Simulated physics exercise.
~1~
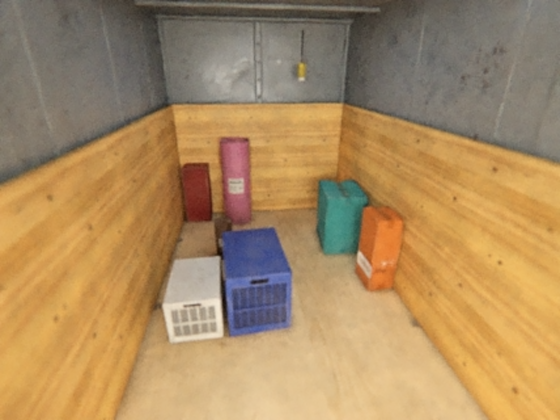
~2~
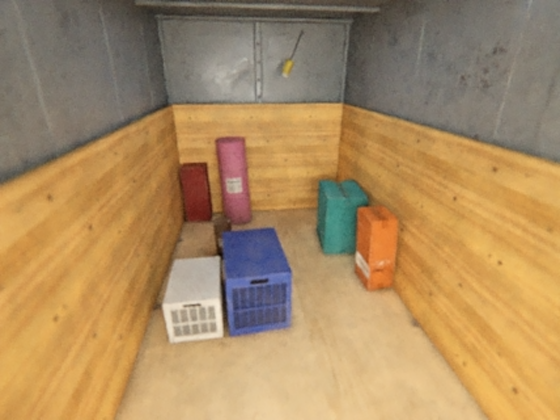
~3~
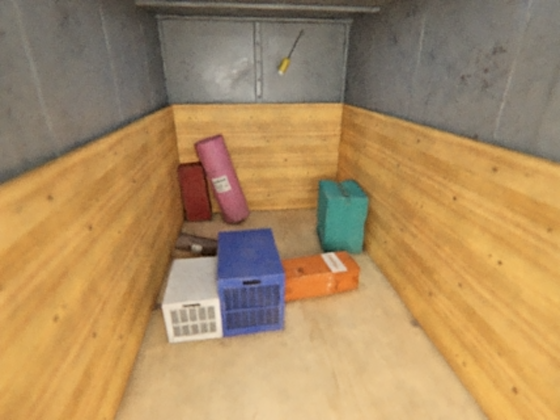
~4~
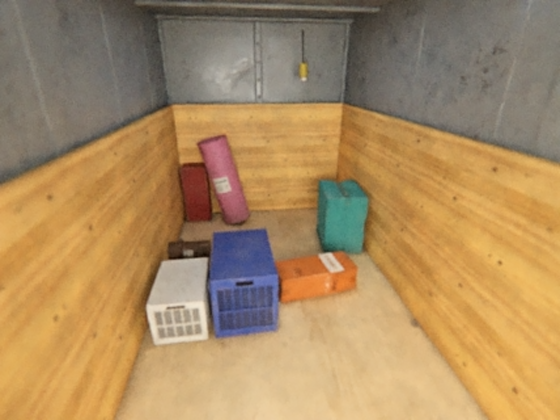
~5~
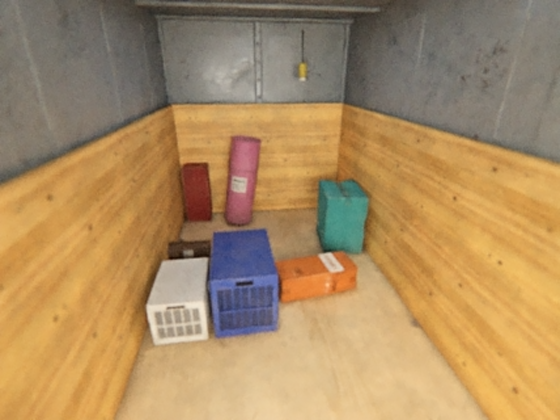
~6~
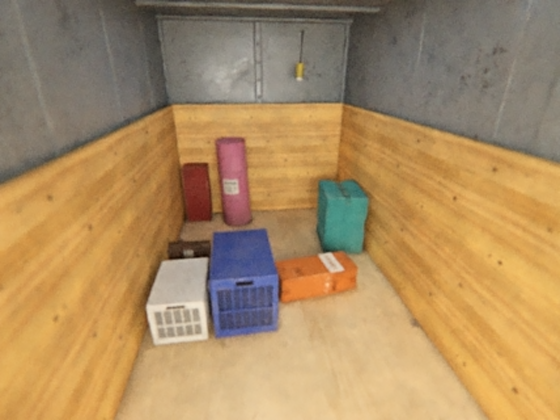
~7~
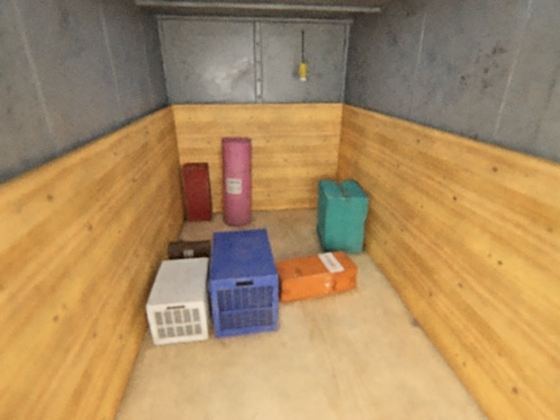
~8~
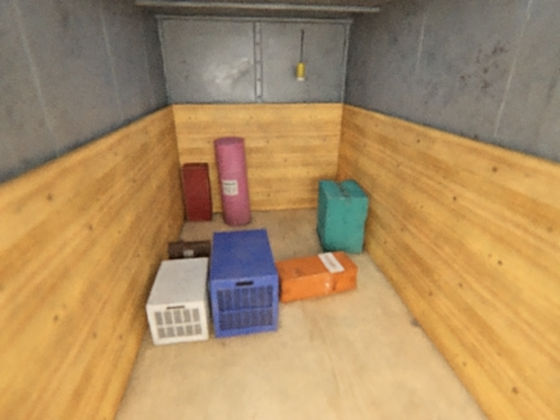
The orange box topples left and stays down while the pink drum rocks but stays upright.
